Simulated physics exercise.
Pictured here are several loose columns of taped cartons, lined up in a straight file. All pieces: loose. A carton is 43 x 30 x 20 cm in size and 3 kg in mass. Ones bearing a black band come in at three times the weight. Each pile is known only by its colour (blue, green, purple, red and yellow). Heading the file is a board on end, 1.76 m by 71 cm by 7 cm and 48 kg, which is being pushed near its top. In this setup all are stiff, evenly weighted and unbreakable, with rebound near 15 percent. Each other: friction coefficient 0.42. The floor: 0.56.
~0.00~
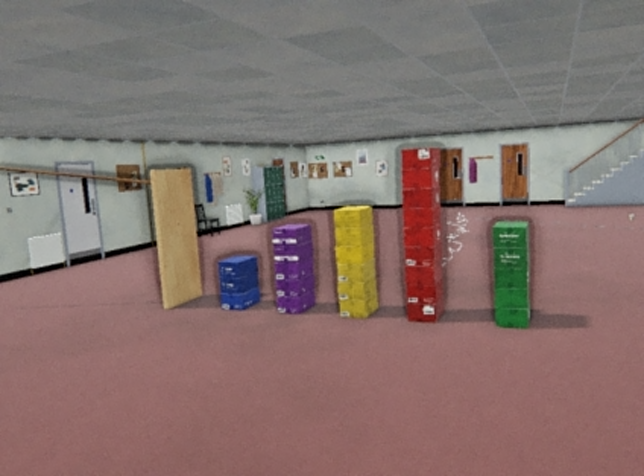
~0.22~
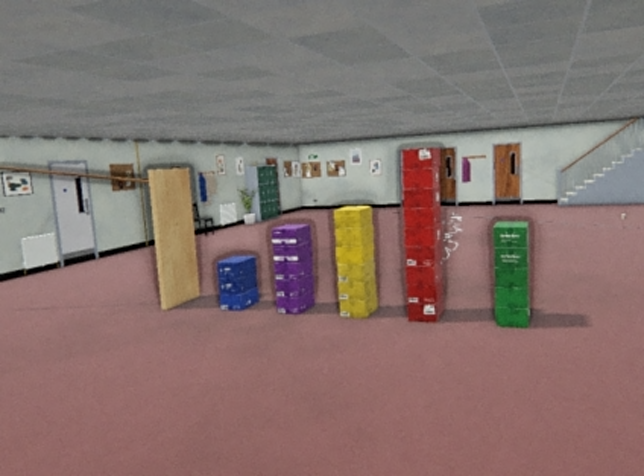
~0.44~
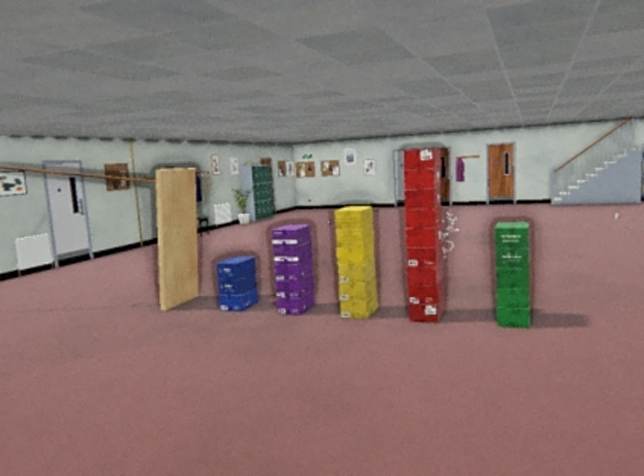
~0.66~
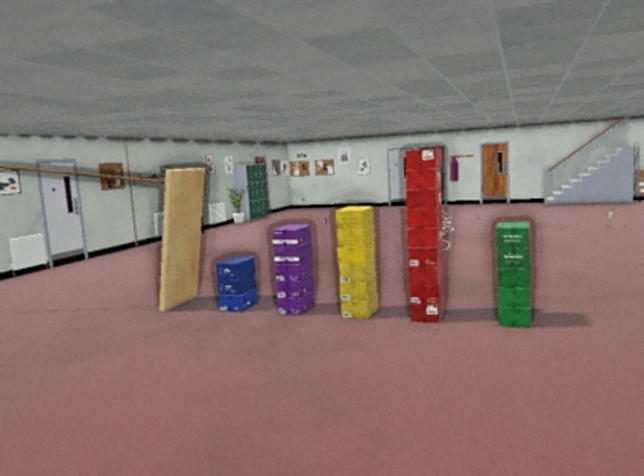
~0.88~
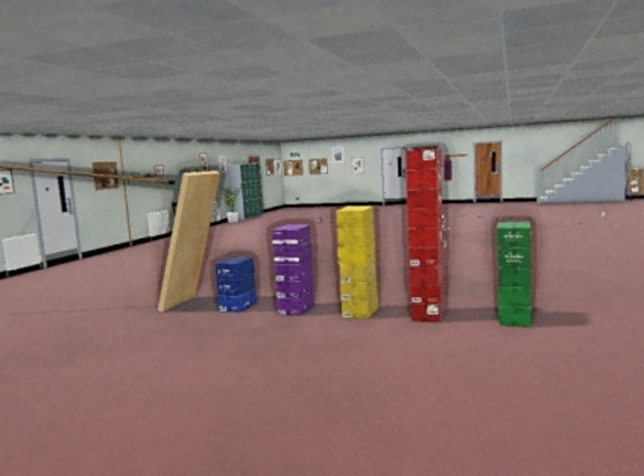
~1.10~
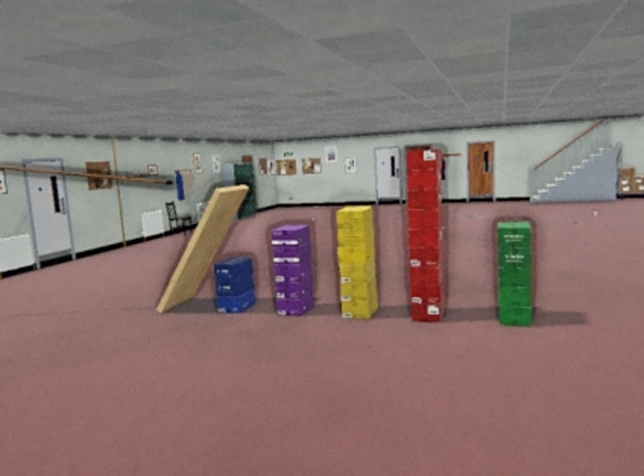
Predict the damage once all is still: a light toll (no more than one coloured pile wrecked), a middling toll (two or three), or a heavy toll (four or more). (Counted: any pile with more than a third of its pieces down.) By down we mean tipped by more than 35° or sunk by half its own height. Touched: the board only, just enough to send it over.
A light toll.
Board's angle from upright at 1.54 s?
Roughly 75° off upright.
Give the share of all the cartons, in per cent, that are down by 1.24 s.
By then 0 %.
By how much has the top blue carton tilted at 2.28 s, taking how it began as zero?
Around 0° from its start.
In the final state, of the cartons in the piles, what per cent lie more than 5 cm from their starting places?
5 per cent.
By 1.24 s, board 49° from upright; none of the 28 cartons down.
By 1.54 s, board 75° from upright; none of the 28 cartons down, 2 disturbed; top purple carton moved 17 cm; top blue carton moved 8 cm.
By 1.94 s, board 62° from upright; 1 of the 28 cartons down; top purple carton on its side; top blue carton moved 8 cm.
By 2.28 s, board 53° from upright; 1 of the 28 cartons down; top purple carton upside down; top blue carton moved 9 cm.
When it is over (3.2 s), board 58° from upright; 1 of the 28 cartons down; top purple carton upside down; top blue carton moved 9 cm. No coloured pile is wrecked. In pixels of the last frame, middles, top purple carton near (338, 300), top blue carton near (241, 269).
